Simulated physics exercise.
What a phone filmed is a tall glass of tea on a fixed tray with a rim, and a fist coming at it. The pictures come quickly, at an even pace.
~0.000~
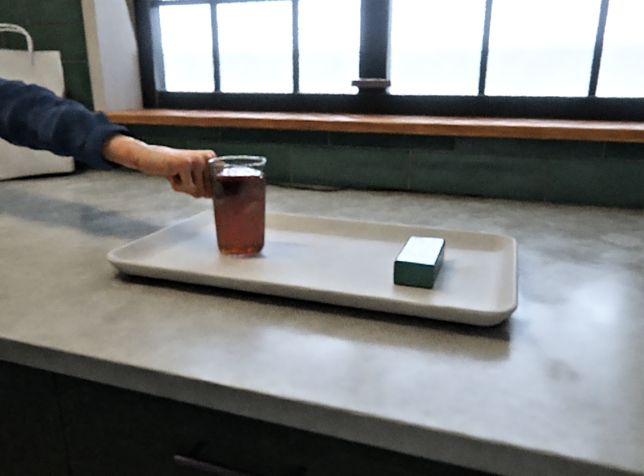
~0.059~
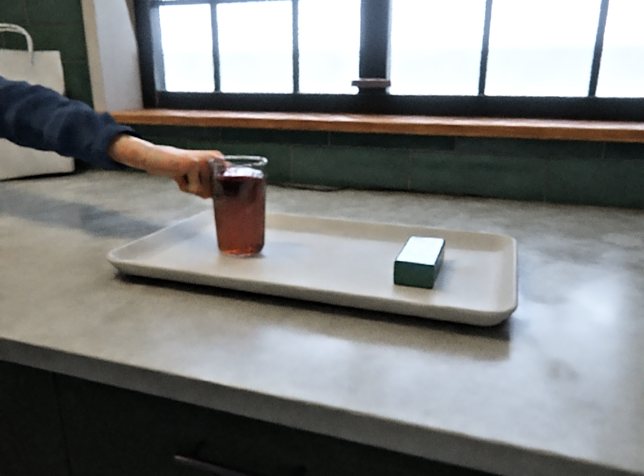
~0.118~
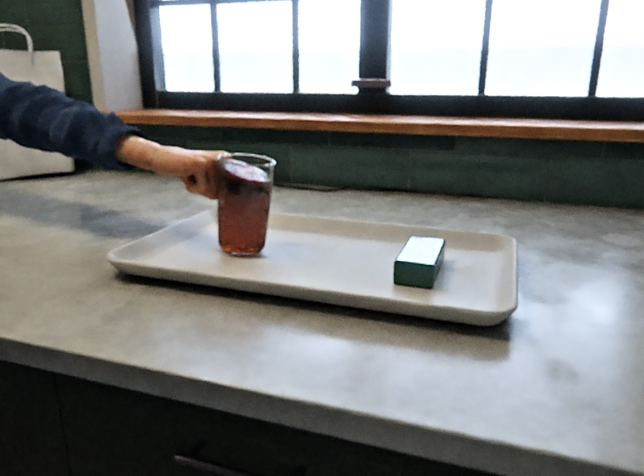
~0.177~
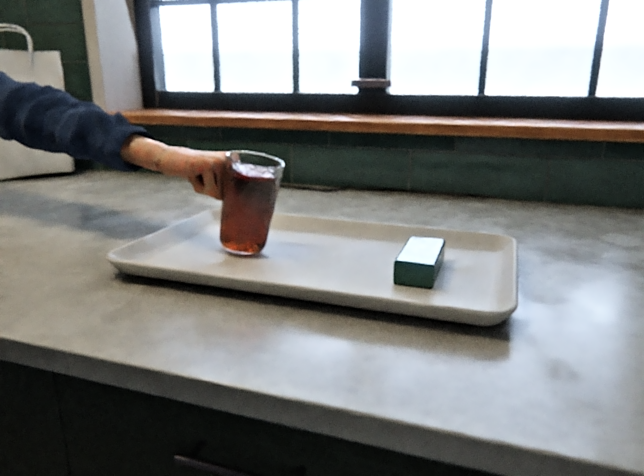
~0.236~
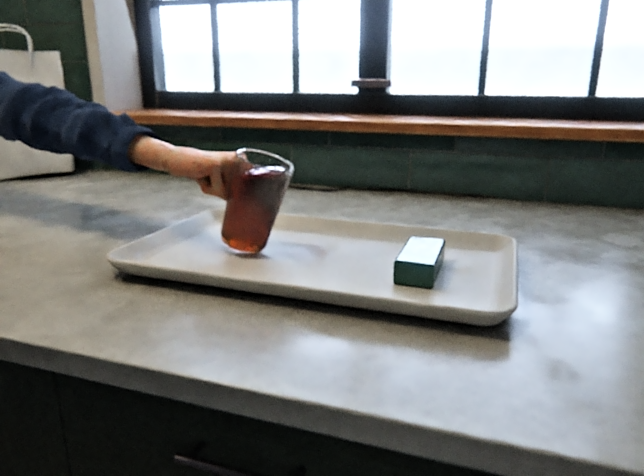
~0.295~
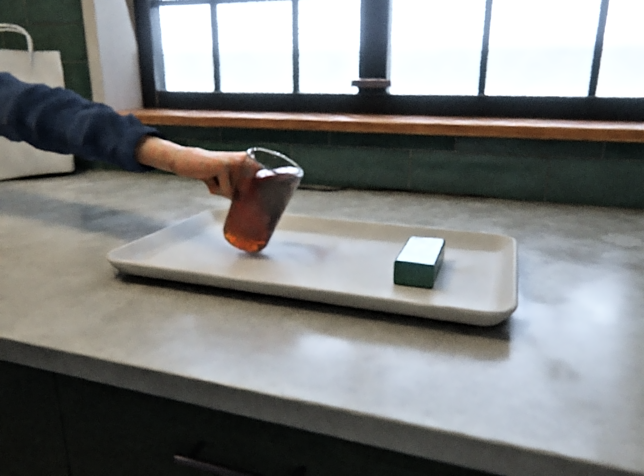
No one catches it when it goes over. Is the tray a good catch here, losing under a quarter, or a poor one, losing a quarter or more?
A good catch.
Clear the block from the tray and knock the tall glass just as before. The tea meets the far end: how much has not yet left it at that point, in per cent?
Some 60 per cent.
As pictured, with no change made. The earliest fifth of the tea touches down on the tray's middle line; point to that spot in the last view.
Roughly at pixel (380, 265) in the last picture.
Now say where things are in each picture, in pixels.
It leans 0°; its right rim is at (262, 164); the tea meets the walls at (218, 171) and (263, 174); the tray's far rim is at (515, 269); a block is fixed to the tray further along, in the first picture.
It leans 0°; its right rim is at (263, 164); the tea meets the walls at (219, 171) and (263, 174), in the second picture.
It leans 6°; its right rim is at (271, 165); the tea meets the walls at (225, 159) and (270, 178), in the third picture.
It leans 12°; its right rim is at (280, 168); the tea meets the walls at (234, 163) and (279, 175), in the fourth picture.
It leans 18°; its right rim is at (290, 172); the tea meets the walls at (239, 174) and (290, 171), in the fifth picture.
It leans 25°; its right rim is at (299, 177); the tea meets the walls at (244, 185) and (300, 172), in the sixth picture.
A moment on, the tall glass is falling and 99 per cent is in the glass, 1 on the tray and 0 above or beyond its rim.
Next, the tall glass lies on its side and 65 per cent is in the glass, 26 on the tray and 9 above or beyond its rim.
Then the tall glass lies on its side and 38 per cent is in the glass, 40 on the tray and 22 above or beyond its rim.
Later the tall glass lies on its side and 20 per cent is in the glass, 66 on the tray and 14 above or beyond its rim.
Finally, 86 per cent is held by tray and glass, 14 is off the tray.
